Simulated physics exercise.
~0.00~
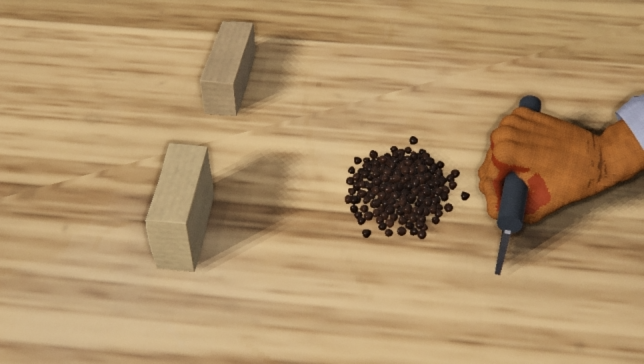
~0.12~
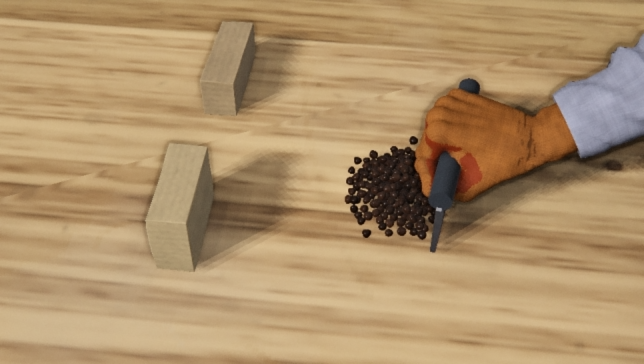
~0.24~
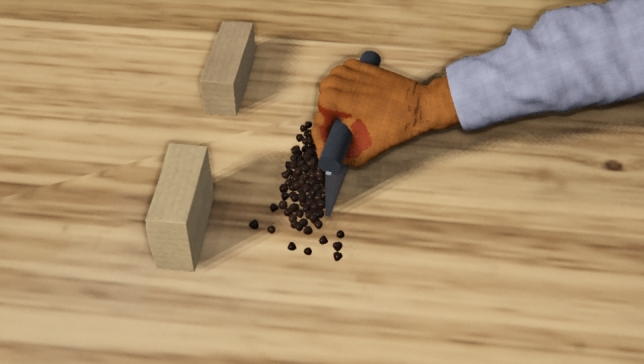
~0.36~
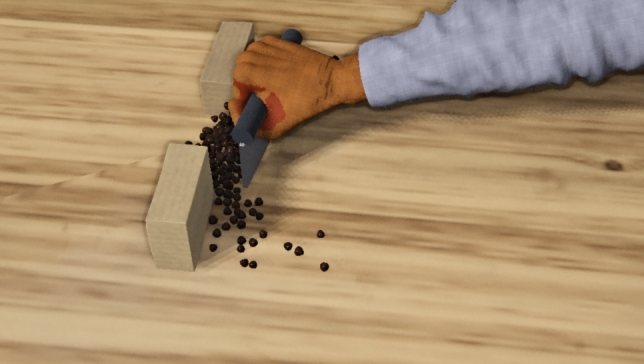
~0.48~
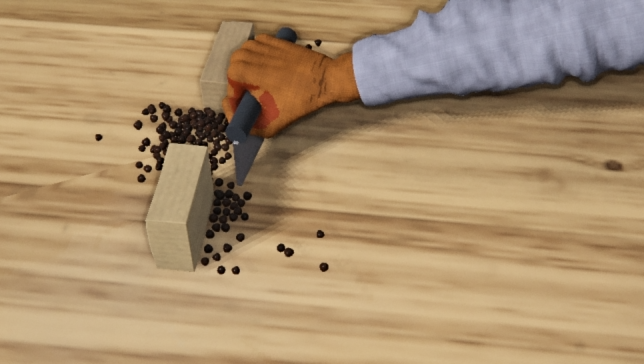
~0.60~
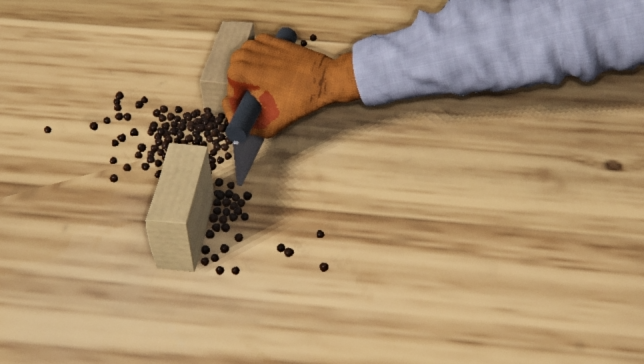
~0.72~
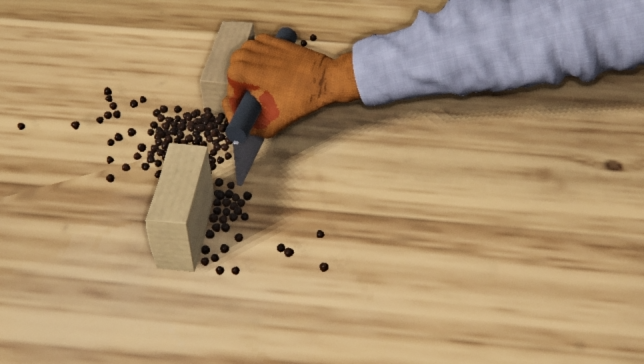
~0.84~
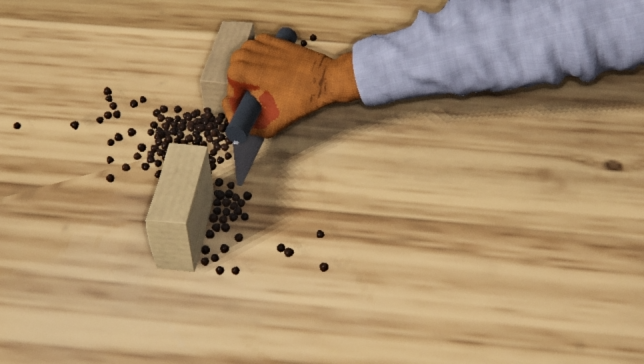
A gloved hand sweeps dark beans left with a scraper, spilling many between two wooden blocks.
